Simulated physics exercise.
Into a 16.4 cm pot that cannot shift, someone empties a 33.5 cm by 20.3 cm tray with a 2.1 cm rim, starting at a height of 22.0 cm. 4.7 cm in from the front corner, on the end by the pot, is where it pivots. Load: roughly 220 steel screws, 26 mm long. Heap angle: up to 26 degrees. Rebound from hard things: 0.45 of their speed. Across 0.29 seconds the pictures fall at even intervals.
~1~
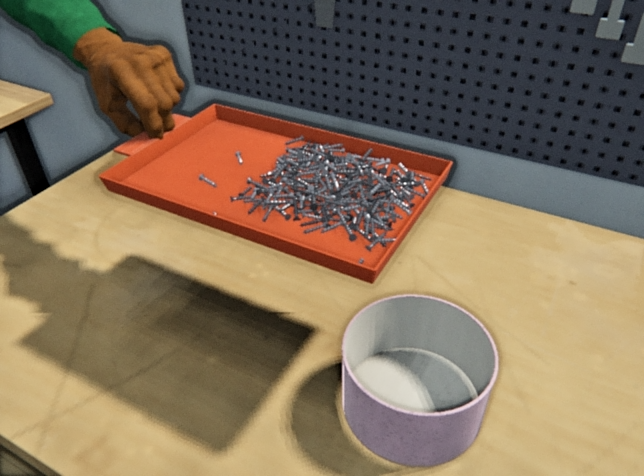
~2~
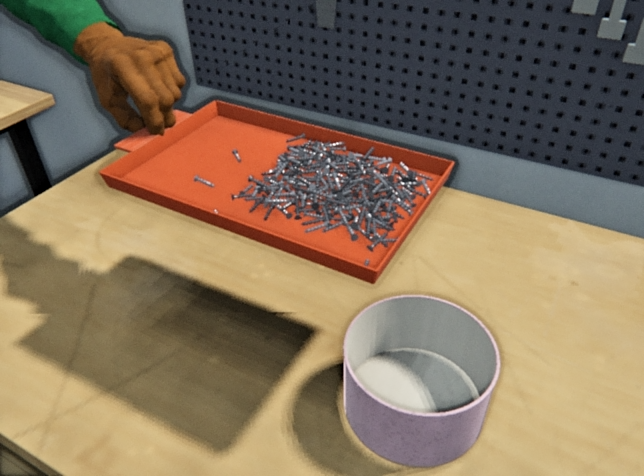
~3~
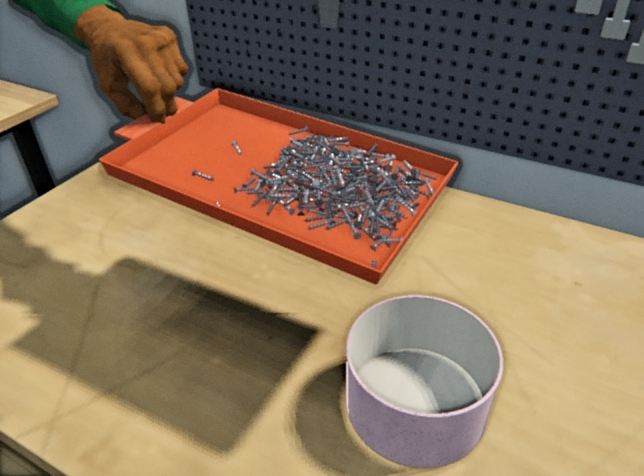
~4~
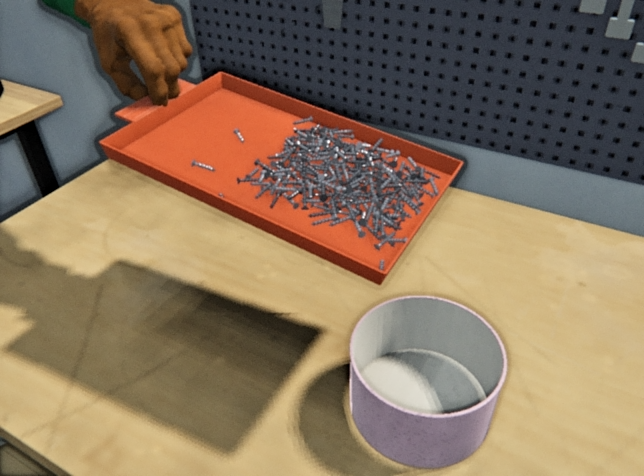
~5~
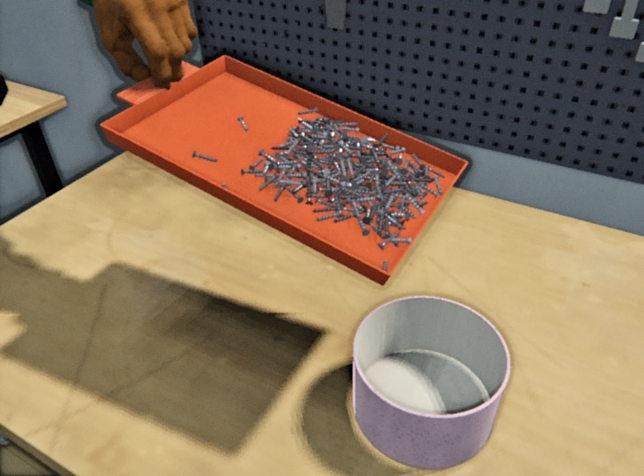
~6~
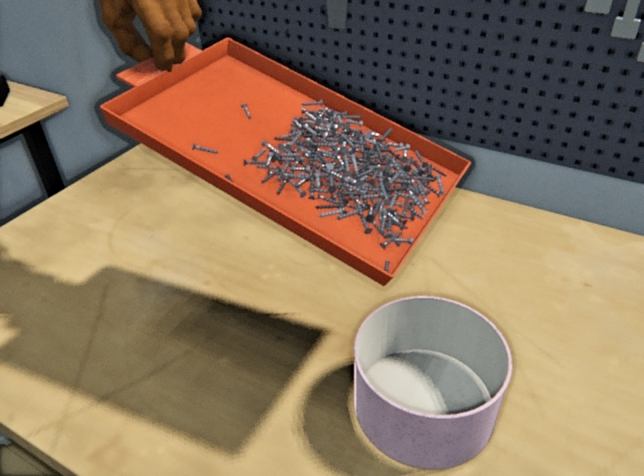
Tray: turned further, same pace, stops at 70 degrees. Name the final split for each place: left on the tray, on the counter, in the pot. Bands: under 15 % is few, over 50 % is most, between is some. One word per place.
Left on the tray: Some, counter: Some, pot: Some.
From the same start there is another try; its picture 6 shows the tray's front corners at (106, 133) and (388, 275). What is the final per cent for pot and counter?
The pot gets 60 and the counter 10.
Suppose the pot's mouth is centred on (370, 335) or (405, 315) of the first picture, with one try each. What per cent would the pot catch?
20 and 45 %.
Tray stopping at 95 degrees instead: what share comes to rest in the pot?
Pot share: About 75 per cent.
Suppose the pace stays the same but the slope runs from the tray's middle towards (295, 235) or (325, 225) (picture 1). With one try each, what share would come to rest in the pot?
I'd put it at roughly 35 per cent for the first tilt and roughly 65 per cent for the second.
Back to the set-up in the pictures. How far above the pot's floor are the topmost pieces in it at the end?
My guess is around 1.5 centimetres.
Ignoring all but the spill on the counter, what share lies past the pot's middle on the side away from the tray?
80 %.
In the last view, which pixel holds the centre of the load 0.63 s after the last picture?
Estimated centre of load: Around (429, 198).
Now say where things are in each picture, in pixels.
In the first frame, tray tilt 0 degrees, front corners at (104, 175) and (373, 266); middle of the pieces at (332, 187); pot at (419, 348).
In the second frame, tray tilt 1 degrees, front corners at (104, 171) and (375, 267); middle of the pieces at (334, 186).
In the third frame, tray tilt 4 degrees, front corners at (105, 159) and (379, 268), lowest corner right front; middle of the pieces at (337, 182).
In the fourth frame, tray tilt 8 degrees, front corners at (105, 141) and (383, 269), lowest corner right front; middle of the pieces at (341, 177).
In the fifth frame, tray tilt 12 degrees, front corners at (106, 124) and (388, 270), lowest corner right front; middle of the pieces at (346, 172).
In the sixth frame, tray tilt 16 degrees, front corners at (106, 106) and (391, 272), lowest corner right front; middle of the pieces at (349, 166); pot at (431, 350).
Then, 0.38 s after the last picture, tilt 42 degrees; the tray holds 100 %, the pot 0 %.
Then, 0.63 s after the last picture, tilt 59 degrees; the tray holds 100 %, the pot 0 %.
Then, 0.99 s after the last picture, tilt 70 degrees; the tray holds 60 %, the pot 15 %.
In the end, tray 40 %, counter 20 %, pot 35 %.
